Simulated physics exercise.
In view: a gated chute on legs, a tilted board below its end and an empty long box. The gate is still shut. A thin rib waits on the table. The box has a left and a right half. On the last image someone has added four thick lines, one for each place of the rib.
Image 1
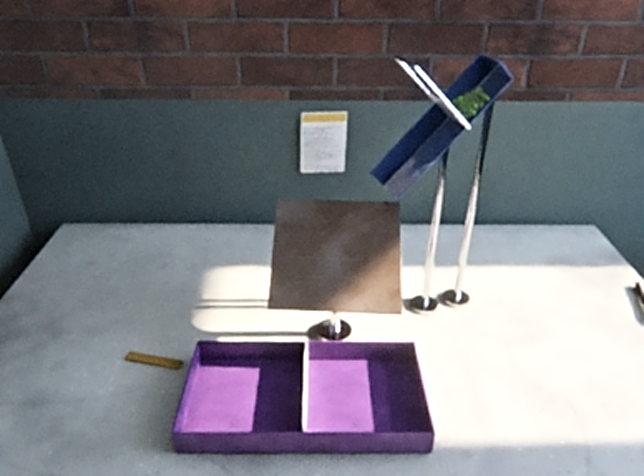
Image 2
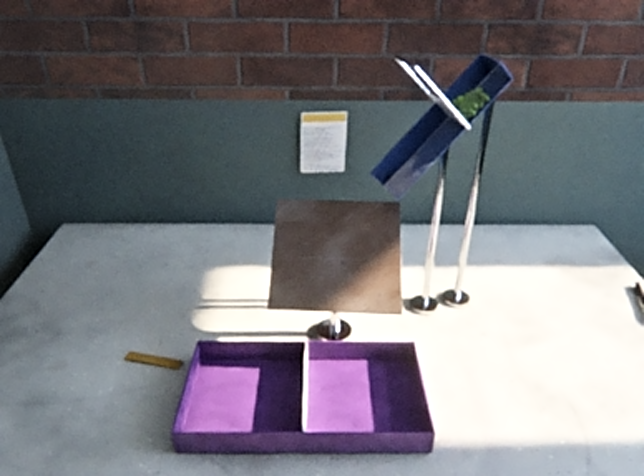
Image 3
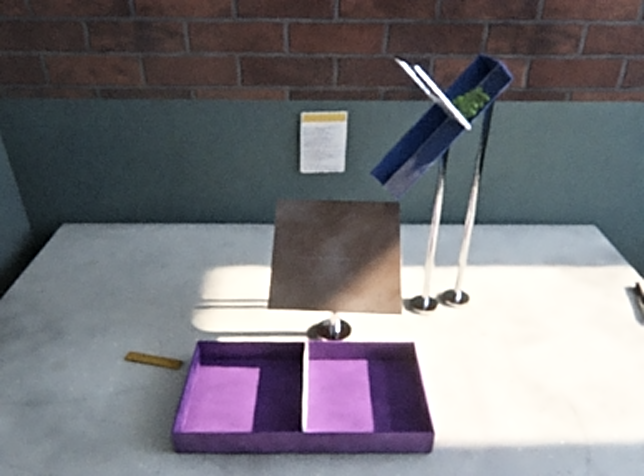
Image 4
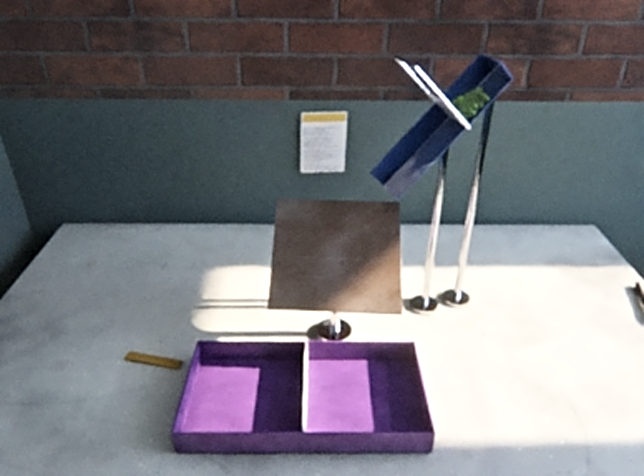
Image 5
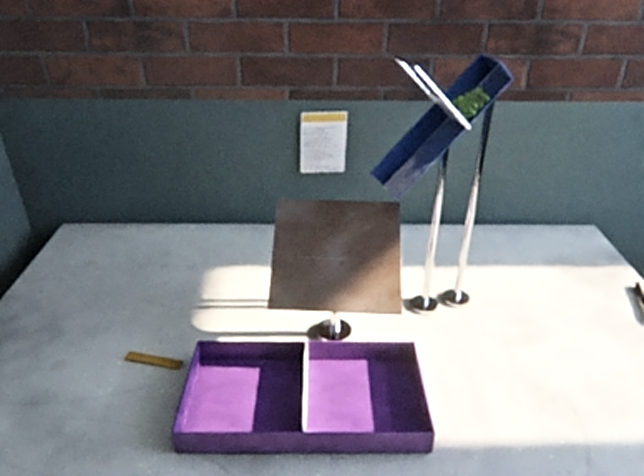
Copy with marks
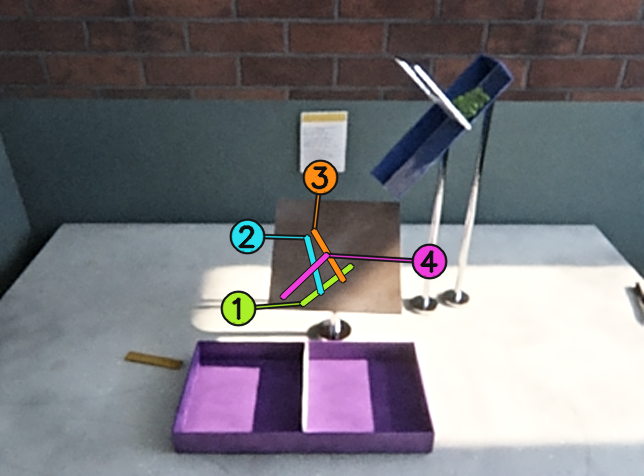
On a pale tabletop by a brick wall, a blue chute holding green peas stands motionless above a tilted board and purple box.
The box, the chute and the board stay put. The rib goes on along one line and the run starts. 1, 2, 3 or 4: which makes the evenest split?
It is 4.
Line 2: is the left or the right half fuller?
The right half.
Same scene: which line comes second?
Line 1.
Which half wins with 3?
The right half.
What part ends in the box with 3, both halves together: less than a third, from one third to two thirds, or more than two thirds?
It is more than two thirds.
On the marked copy, line 1 from (350, 266) to (302, 303); line 2 from (307, 237) to (320, 292); line 3 from (314, 231) to (342, 279); line 4 from (326, 255) to (283, 296).
Choosing 1, of what is caught, the larger part in the left half, roughly a quarter in the right.
Choosing 2, of what is caught, just a few in the left half, almost all in the right.
Choosing 3, of what is caught, not one piece in the left half, every piece in the right.
Choosing 4, of what is caught, roughly two thirds in the left half, roughly a third in the right.
